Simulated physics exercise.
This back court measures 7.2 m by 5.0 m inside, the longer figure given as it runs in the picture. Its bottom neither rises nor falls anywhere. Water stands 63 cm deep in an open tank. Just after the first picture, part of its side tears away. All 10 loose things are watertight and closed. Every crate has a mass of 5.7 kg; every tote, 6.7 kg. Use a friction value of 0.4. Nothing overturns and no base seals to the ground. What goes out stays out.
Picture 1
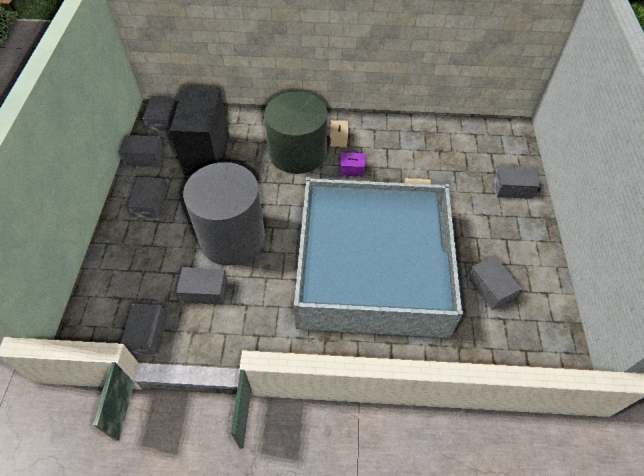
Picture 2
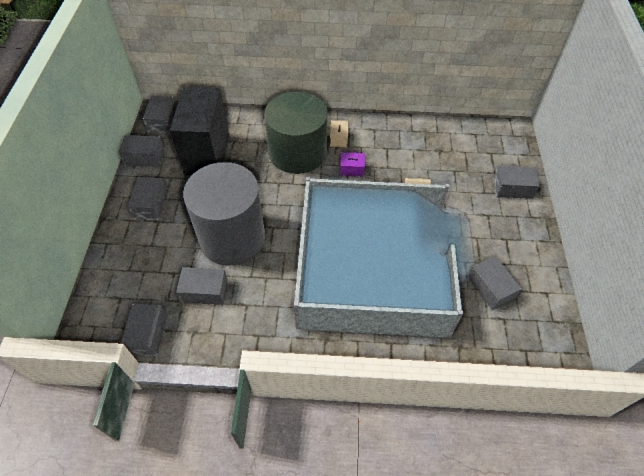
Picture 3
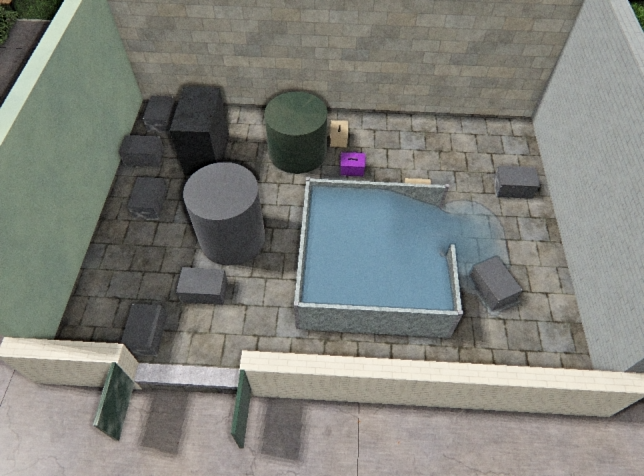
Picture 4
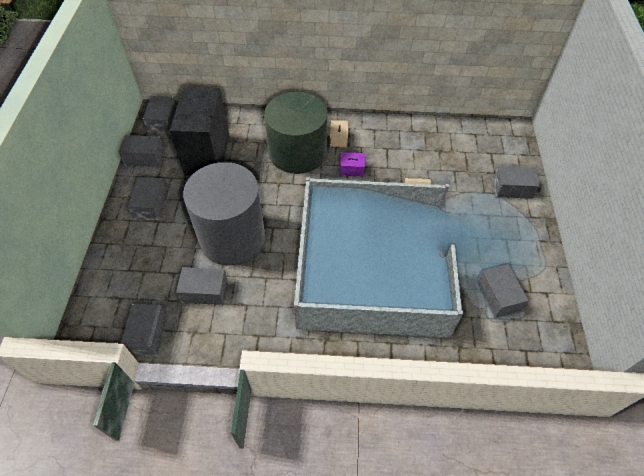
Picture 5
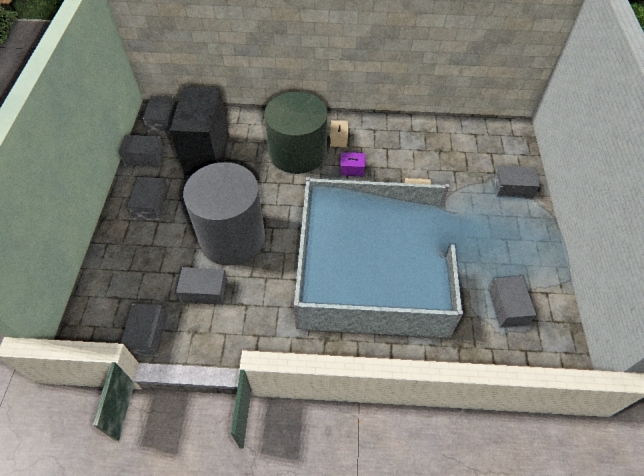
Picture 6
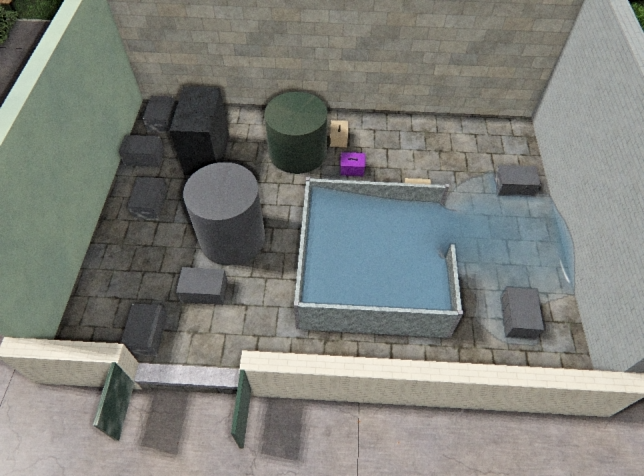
Water poured out through a gap in the right side of an open tank and spread across the paving to the right-hand wall, pushing a nearby gray block a short way and turning it.
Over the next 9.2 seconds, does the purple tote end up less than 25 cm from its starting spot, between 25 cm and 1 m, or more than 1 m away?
Displacement: Large.
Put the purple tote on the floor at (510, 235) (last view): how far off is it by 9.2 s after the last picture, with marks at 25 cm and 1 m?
Put there, it wanders off a long way.
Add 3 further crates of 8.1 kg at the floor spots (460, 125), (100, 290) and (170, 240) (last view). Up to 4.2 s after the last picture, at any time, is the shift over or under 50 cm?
In the order listed: Across the line; behind the line; behind the line.
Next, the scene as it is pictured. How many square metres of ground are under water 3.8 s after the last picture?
Some 24 m2.
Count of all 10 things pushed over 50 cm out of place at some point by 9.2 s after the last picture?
My count gives 9.
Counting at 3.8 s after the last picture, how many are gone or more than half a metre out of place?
The number comes to 3.
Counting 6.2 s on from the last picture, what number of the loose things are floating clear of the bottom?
At that point I count 8.
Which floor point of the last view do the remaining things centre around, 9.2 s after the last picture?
Centred roughly on (268, 233).
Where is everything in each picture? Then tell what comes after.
The first frame shows the purple tote at (353, 160), on the bottom; water covers 3.9 m2; 0 of 10 have shifted.
The second frame shows the purple tote at (353, 160), on the bottom; water covers 4.6 m2; 0 of 10 have shifted.
The third frame shows the purple tote at (353, 160) rests on the ground; water covers 5.3 m2; 0 of 10 have shifted.
The fourth frame shows the purple tote at (353, 160) rests on the ground; 6.3 m2 under water; 1 of 10 have shifted.
The fifth frame shows the purple tote at (353, 160), on the bottom; water covers 7.3 m2; 1 of 10 have shifted.
The sixth frame shows the purple tote at (353, 160), on the bottom; water covers 7.8 m2; 1 of 10 have shifted.
Then, 1.2 s after the last picture the purple tote is near (353, 160), 0.0 m from its start, aground; 0 of 10 are out; 2 afloat.
Then, 3.8 s after the last picture the purple tote is near (325, 188), 0.8 m from its start, afloat; 0 of 10 are out; 4 afloat.
Then, 6.2 s after the last picture the purple tote is near (209, 185), 2.4 m from its start, aground; 0 of 10 are out; 8 afloat.
Then, 9.2 s after the last picture the purple tote is near (178, 271), 3.3 m from its start, afloat; 0 of 10 are out; 10 afloat.
